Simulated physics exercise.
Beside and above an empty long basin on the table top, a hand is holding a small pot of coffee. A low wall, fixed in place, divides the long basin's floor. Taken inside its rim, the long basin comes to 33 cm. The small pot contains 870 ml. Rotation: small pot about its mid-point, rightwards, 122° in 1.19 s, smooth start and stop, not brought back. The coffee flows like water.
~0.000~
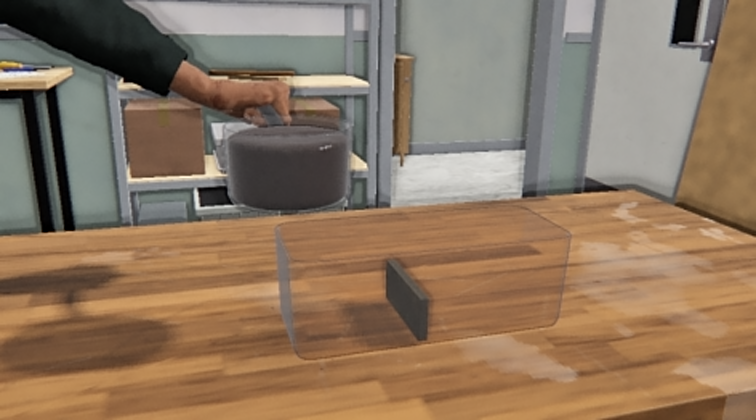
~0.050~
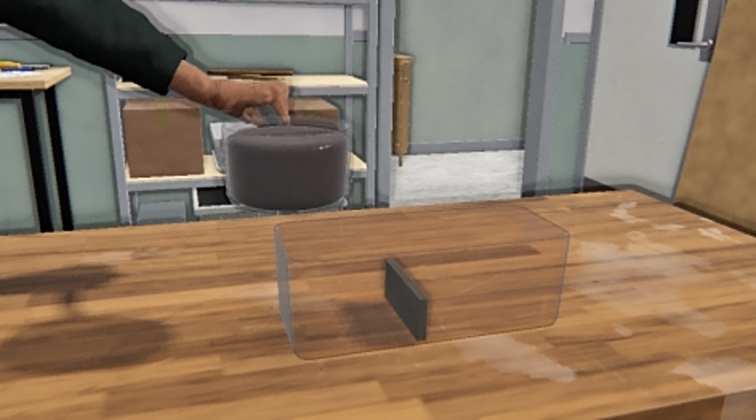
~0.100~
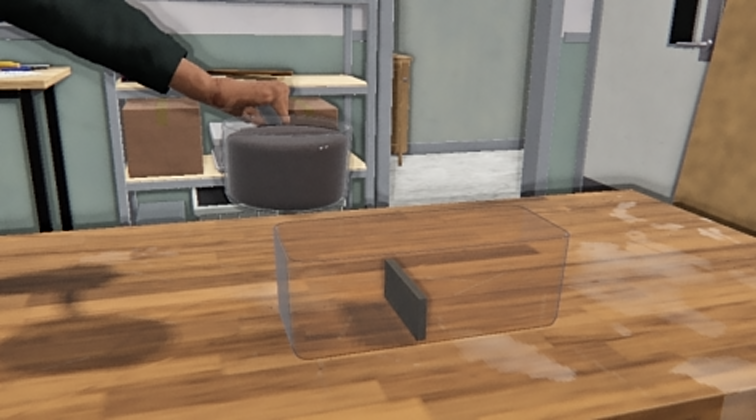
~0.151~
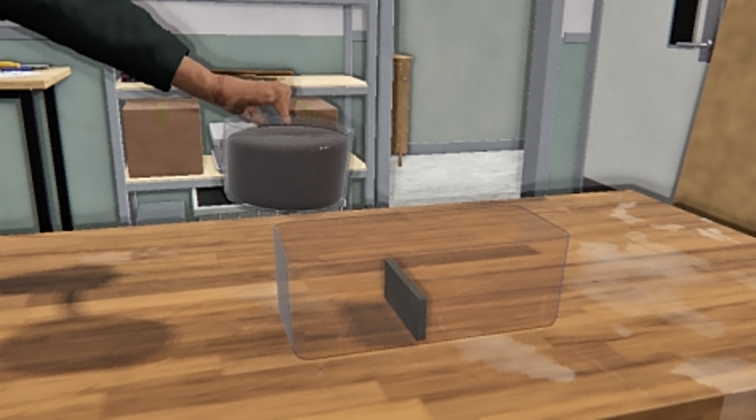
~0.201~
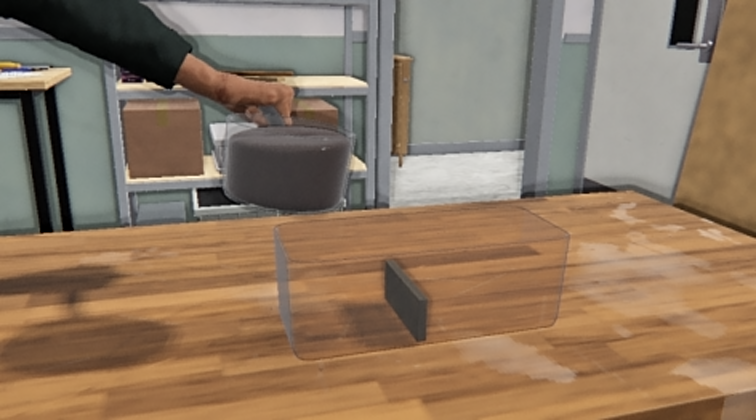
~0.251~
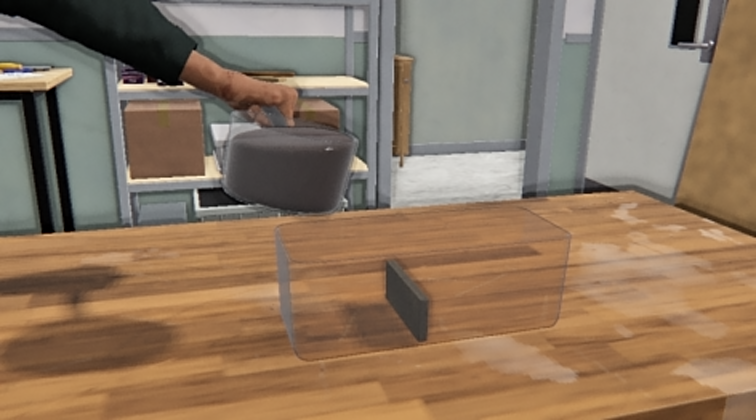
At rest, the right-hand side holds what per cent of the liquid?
It holds some 30 in every hundred.
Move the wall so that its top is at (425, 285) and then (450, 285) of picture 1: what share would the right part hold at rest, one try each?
One try each: Around 10 percent and then around 15 percent.
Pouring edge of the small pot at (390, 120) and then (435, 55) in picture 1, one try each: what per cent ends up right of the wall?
I'd expect close to 75 per cent and then close to 95 per cent.
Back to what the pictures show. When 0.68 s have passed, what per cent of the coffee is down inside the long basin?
Some 24 per cent.
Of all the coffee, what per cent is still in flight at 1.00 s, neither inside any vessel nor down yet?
Something like 3 per cent is in the air then.
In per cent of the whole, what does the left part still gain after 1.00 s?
That works out to roughly 7 per cent of the whole.
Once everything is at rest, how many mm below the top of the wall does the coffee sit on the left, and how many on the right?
Close to 20 mm left and close to 42 mm right.
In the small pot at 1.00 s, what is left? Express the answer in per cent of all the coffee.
Share remaining: Approx. 5 %.
Then, 0.68 s in, the tilt is 75° and 50 per cent is still to pour, 12 is left of the wall and 12 right of it.
Then, 1.00 s in, the tilt is 114° and 5 per cent is still to pour, 63 is left of the wall and 29 right of it.
Then, 1.33 s in, the tilt is 122° and 0 per cent is still to pour, 70 is left of the wall and 30 right of it.
Then, 1.69 s in, the tilt is 122° and 0 per cent is still to pour, 70 is left of the wall and 30 right of it.
Finally, 70 per cent lies left of the wall, 30 right of it and 0 outside.
